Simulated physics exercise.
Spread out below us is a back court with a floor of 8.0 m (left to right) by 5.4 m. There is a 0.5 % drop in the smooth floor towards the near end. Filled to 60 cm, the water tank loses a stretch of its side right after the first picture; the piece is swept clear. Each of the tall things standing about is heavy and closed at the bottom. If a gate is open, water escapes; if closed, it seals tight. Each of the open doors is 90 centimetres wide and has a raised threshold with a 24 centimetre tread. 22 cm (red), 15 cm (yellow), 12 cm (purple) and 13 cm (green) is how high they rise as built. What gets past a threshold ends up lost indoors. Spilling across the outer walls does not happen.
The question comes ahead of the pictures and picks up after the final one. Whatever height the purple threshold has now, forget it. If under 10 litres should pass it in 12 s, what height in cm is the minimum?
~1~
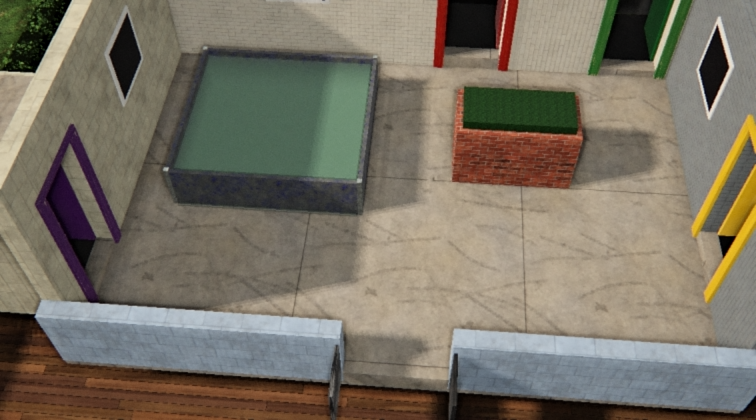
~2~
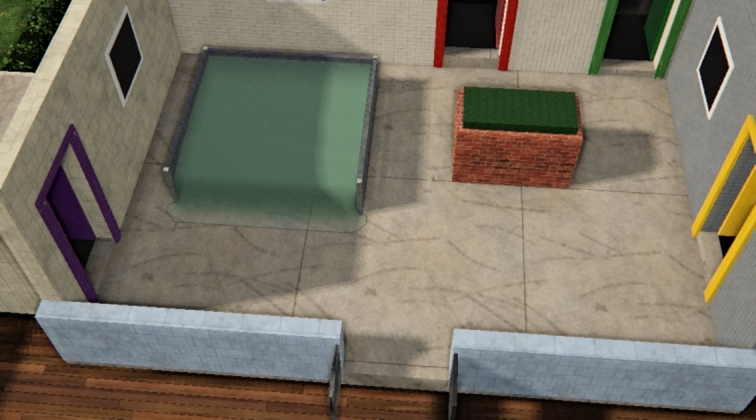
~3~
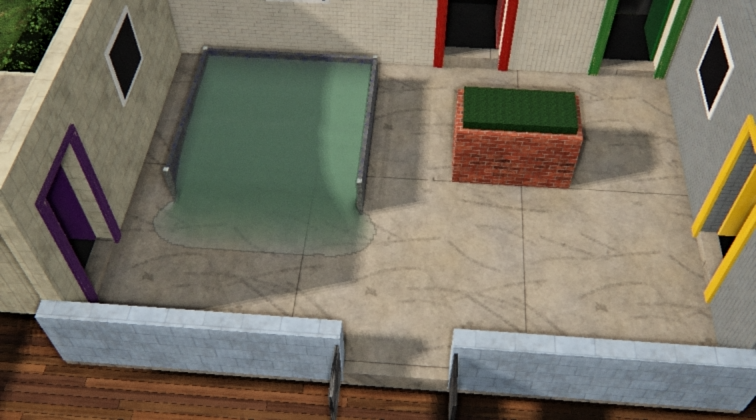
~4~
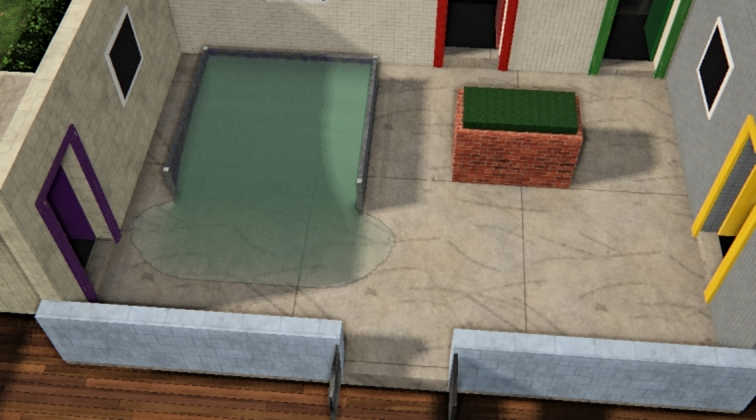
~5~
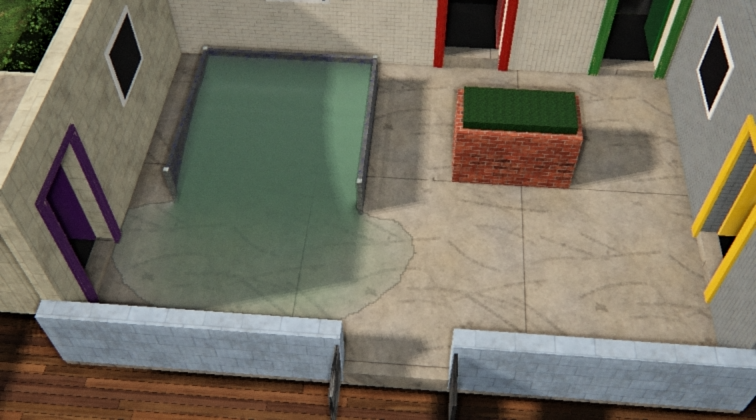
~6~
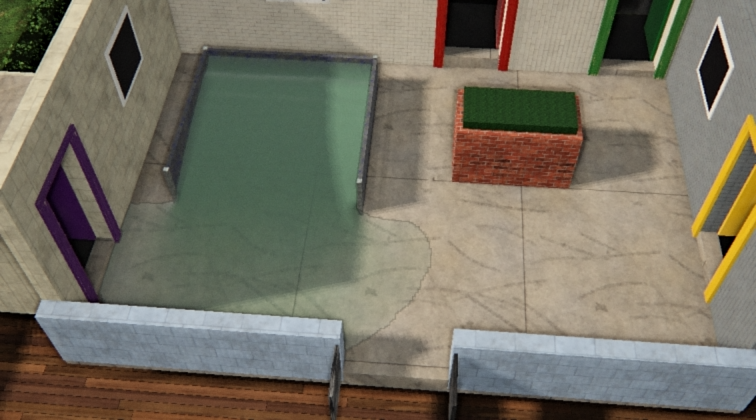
The minimum is around 31 cm.
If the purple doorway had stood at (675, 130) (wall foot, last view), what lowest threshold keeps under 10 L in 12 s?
Minimum: Close to 12.5 cm.
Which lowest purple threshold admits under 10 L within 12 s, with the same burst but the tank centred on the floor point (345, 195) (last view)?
About 28 cm.
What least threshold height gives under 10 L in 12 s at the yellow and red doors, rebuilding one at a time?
You'd want about 12.5 centimetres at yellow and about 6.5 centimetres at red.
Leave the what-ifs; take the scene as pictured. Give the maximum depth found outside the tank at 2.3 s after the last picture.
Max depth: About 40 cm.
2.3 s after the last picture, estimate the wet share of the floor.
Near 40 per cent of the open floor.
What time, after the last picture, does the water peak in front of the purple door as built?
Some 1.8 s, more or less.
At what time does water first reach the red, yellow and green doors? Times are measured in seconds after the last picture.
Arrival: Red 5.5 s, yellow 3.0 s, green 5.0 s.
Then, 0.7 s after the last picture water covers 30 % of the floor, deepest (44 cm) near (241, 334); 14 cm at the purple door, 0 litres in over its 12 cm threshold.
Then, 2.3 s after the last picture water covers 40 % of the floor, deepest (40 cm) near (85, 336); 30 cm at the purple door, 93 litres in over its 12 cm threshold.
Then, 11.3 s after the last picture water covers 95 % of the floor, deepest (12 cm) near (570, 181); 9 cm at the purple door, 246 litres in over its 12 cm threshold.
At the purple door as built, the water peaked near 31 cm, 1.7 s after the last picture.
With a threshold of 28 cm, 21 litres would have come in within the 12 s; with 38 cm, 0 litres. So under 10 litres takes about 31 cm.
